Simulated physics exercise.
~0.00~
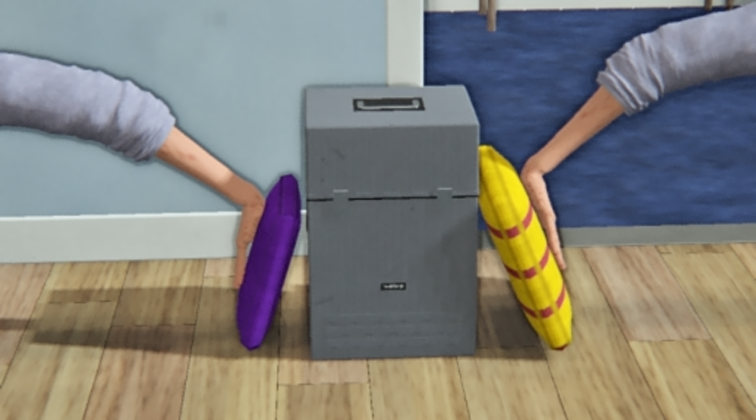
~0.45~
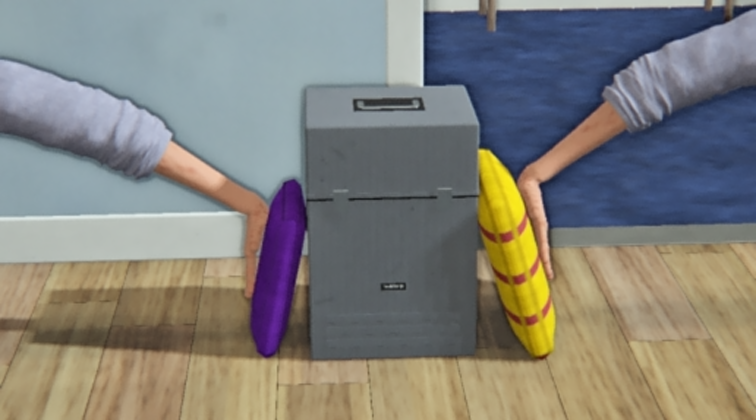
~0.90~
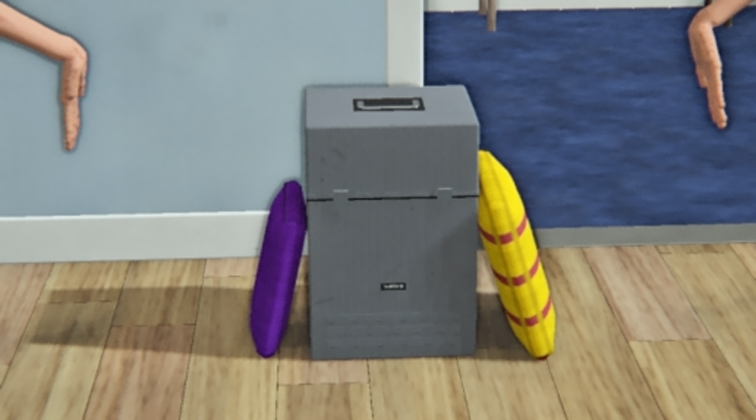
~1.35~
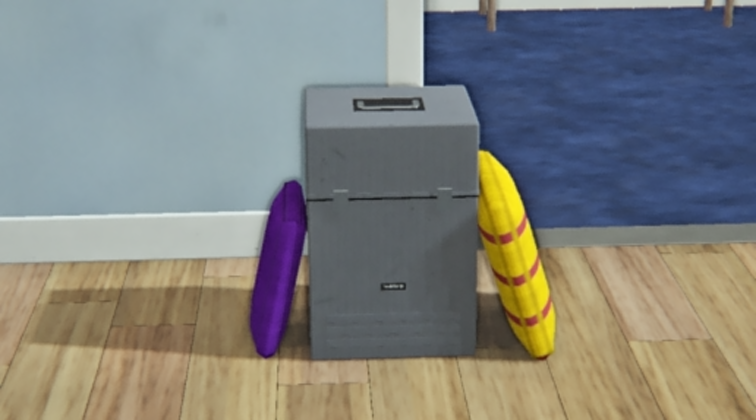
On a wooden floor in a room with blue walls, two hands press a purple soft bag and a yellow cushion with reddish stripes against opposite sides of a grey chest. The hands let go and withdraw, and both items stay leaning against the chest.
